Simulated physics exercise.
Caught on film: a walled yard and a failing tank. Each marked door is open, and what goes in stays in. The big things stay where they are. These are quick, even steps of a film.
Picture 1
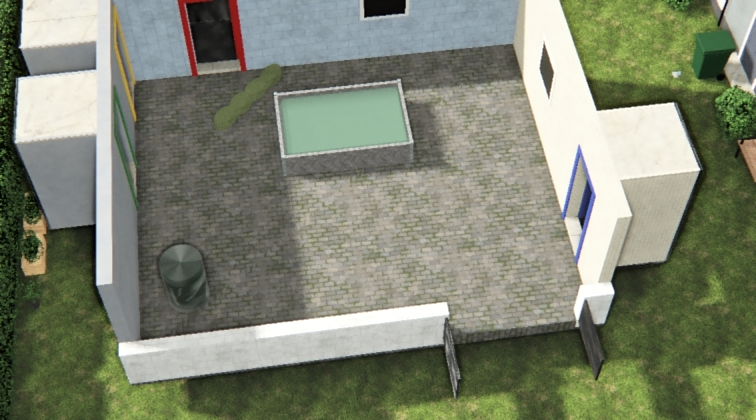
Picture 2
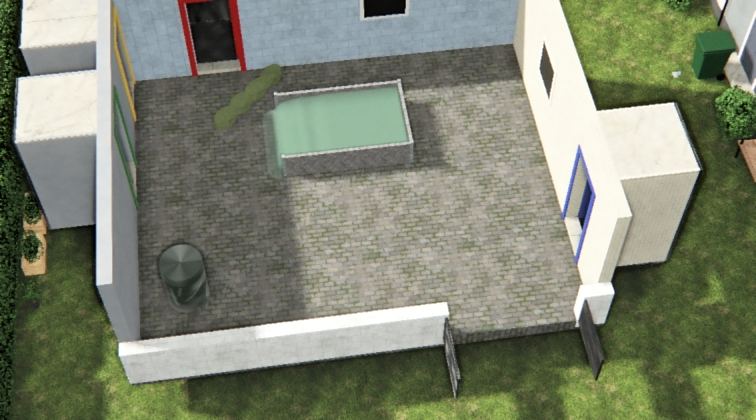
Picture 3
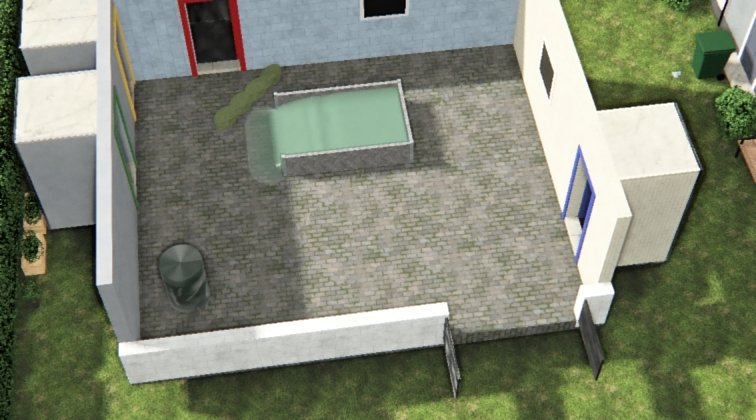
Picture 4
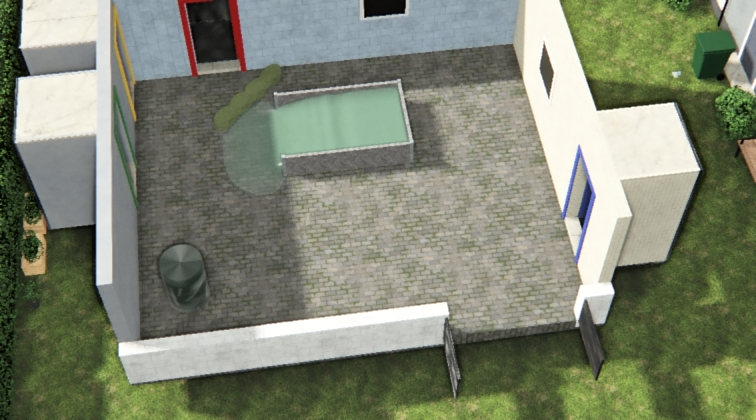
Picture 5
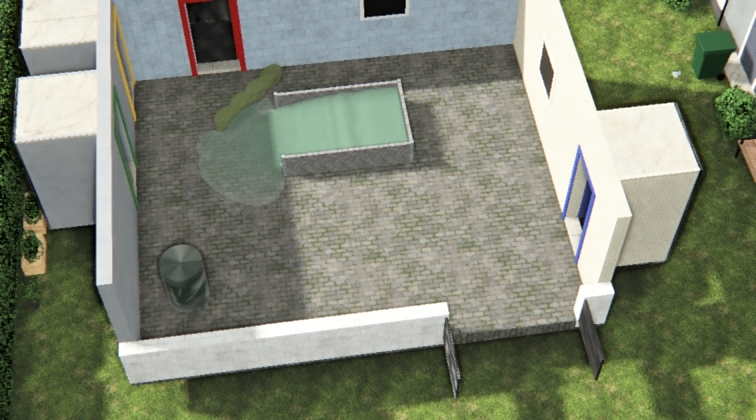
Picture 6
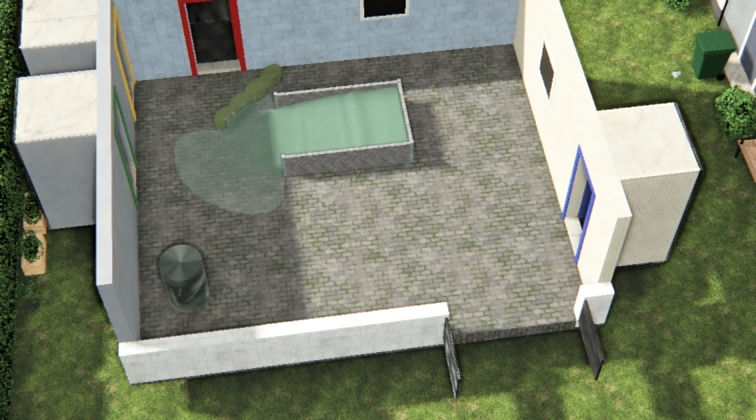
At first, a rectangular tank of pale green water stands whole and still in a paved, walled yard. Then its left side opens and water pours out onto the paving, spreading leftward in a widening, rounded sheet past the long green shape near the blue wall, while everything else stays still.
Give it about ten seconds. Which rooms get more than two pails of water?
One by one: The yellow door stays under that; the blue door stays under that; the green door stays under that; the red door stays under that.
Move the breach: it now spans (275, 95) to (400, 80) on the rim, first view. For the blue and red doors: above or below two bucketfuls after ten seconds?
The blue door takes less, the red door keeps below it.
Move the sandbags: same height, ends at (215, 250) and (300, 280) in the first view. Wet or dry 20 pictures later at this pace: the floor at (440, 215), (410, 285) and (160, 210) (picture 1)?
In turn: Free of water, clear, covered.
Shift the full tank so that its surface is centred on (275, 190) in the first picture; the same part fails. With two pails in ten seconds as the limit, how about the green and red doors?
In short: The green door takes less; the red door takes more.
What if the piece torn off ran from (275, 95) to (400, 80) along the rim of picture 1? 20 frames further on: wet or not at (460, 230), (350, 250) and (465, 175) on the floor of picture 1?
In that order: Free of water, not flooded, clear.
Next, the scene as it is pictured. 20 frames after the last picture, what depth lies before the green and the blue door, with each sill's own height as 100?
Near 80 and 0 in a hundred.
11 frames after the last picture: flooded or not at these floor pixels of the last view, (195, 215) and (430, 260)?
One after the other: Awash, free of water.
A moment on, water covers 15 % of the floor; the yellow door not reached, the blue door not reached, the green door wet at the sill, nothing in, the red door not reached.
Next, water covers 20 % of the floor; the yellow door wet at the sill, nothing in, the blue door not reached, the green door under two buckets in, the red door not reached.
Then, water covers 35 % of the floor; the yellow door wet at the sill, nothing in, the blue door not reached, the green door under two buckets in, the red door wet at the sill, nothing in.
Later, water covers 60 % of the floor; the yellow door under two buckets in, the blue door not reached, the green door under two buckets in, the red door wet at the sill, nothing in.
In the end, water covers 75 % of the floor; the yellow door under two buckets in, the blue door wet at the sill, nothing in, the green door under two buckets in, the red door under two buckets in.
